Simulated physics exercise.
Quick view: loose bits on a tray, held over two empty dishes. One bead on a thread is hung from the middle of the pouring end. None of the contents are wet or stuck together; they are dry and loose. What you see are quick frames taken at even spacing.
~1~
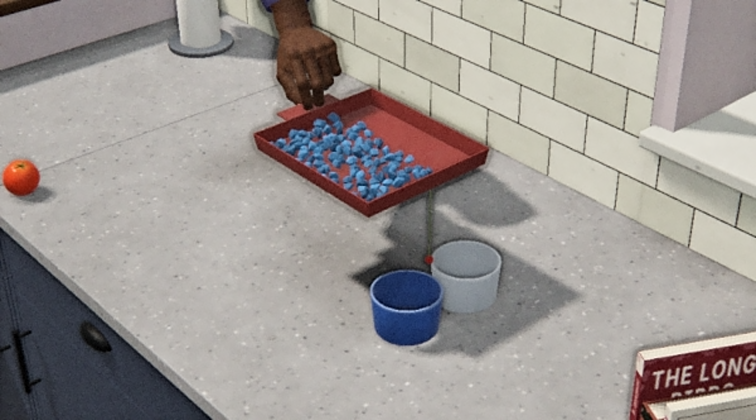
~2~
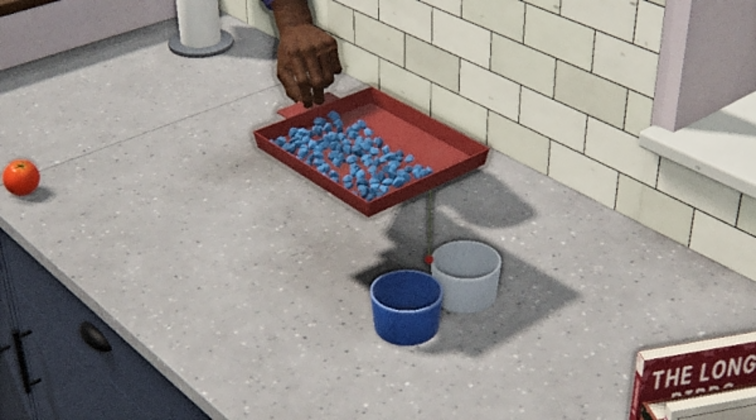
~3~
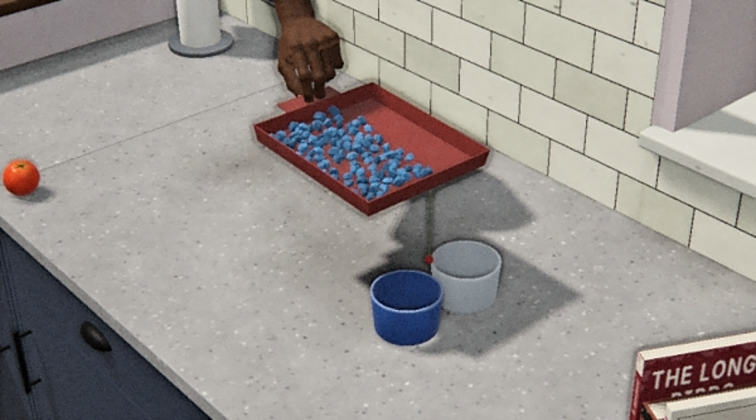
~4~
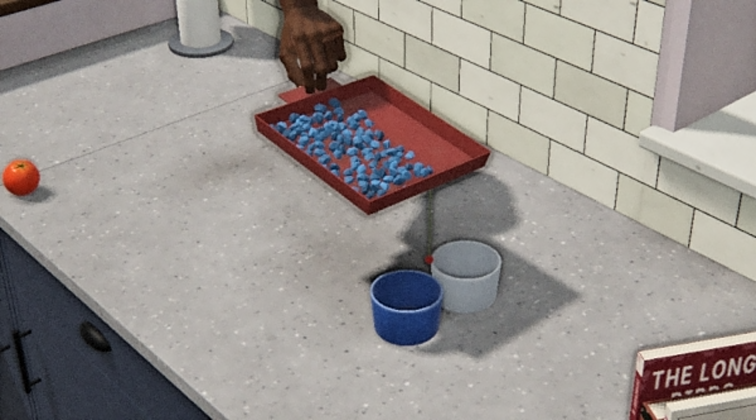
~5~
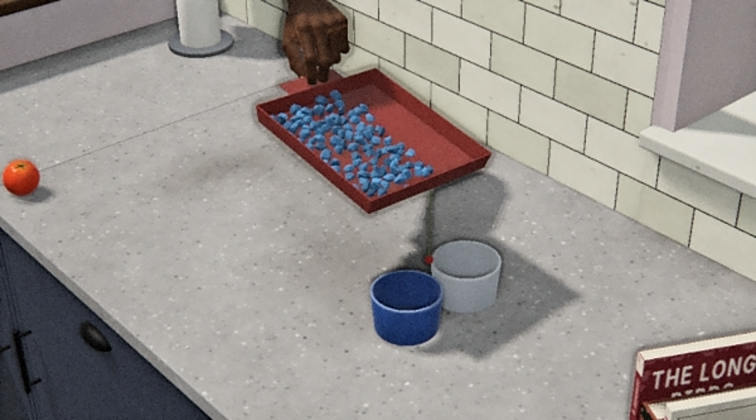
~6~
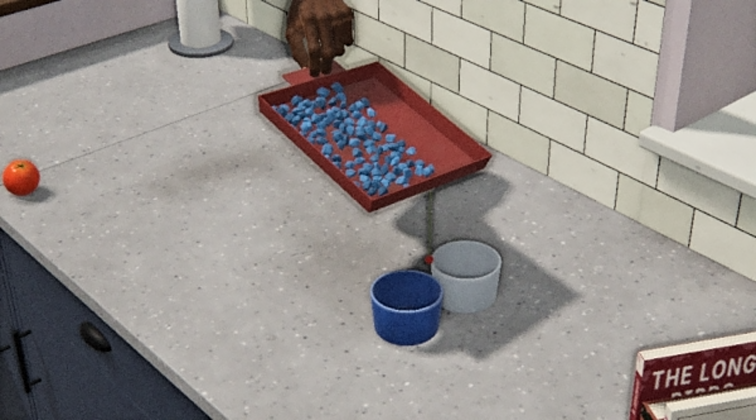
A hand held a red tray of loose blue stones above a blue dish and a white dish on the counter, then slowly raised the tray's back end, tilting it a little.
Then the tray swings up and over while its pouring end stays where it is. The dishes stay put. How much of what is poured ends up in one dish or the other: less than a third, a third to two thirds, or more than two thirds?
A third to two thirds.
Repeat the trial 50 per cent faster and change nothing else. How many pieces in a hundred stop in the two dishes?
That works out at some 40 per cent.
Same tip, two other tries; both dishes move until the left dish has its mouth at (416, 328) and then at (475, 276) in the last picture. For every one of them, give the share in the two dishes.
Approximately 30 percent, followed by approximately 60 percent.
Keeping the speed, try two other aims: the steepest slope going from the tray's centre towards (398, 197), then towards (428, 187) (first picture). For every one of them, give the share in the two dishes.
40 % then 30 %, roughly.
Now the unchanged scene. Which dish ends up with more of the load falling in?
At rest, the fuller dish is the one at right.
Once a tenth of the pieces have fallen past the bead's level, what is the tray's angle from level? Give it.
Roughly 75°.
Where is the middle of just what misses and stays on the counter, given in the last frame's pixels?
I'd put the middle at roughly (503, 315).
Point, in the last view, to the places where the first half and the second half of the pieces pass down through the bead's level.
Starting near (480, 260), moving on to near (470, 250).
Shortly afterwards, tray tipped steeply; the whole lot on the tray.
Next, tray tipped right over; near two thirds on the tray; a little in the right dish; near a quarter outside both; a little in the air.
Some moments later, tray tipped past a quarter turn; near half in the right dish; near half outside both.
In the end, tray tipped past a quarter turn; none at all in the left dish; near half in the right dish; near half outside both.
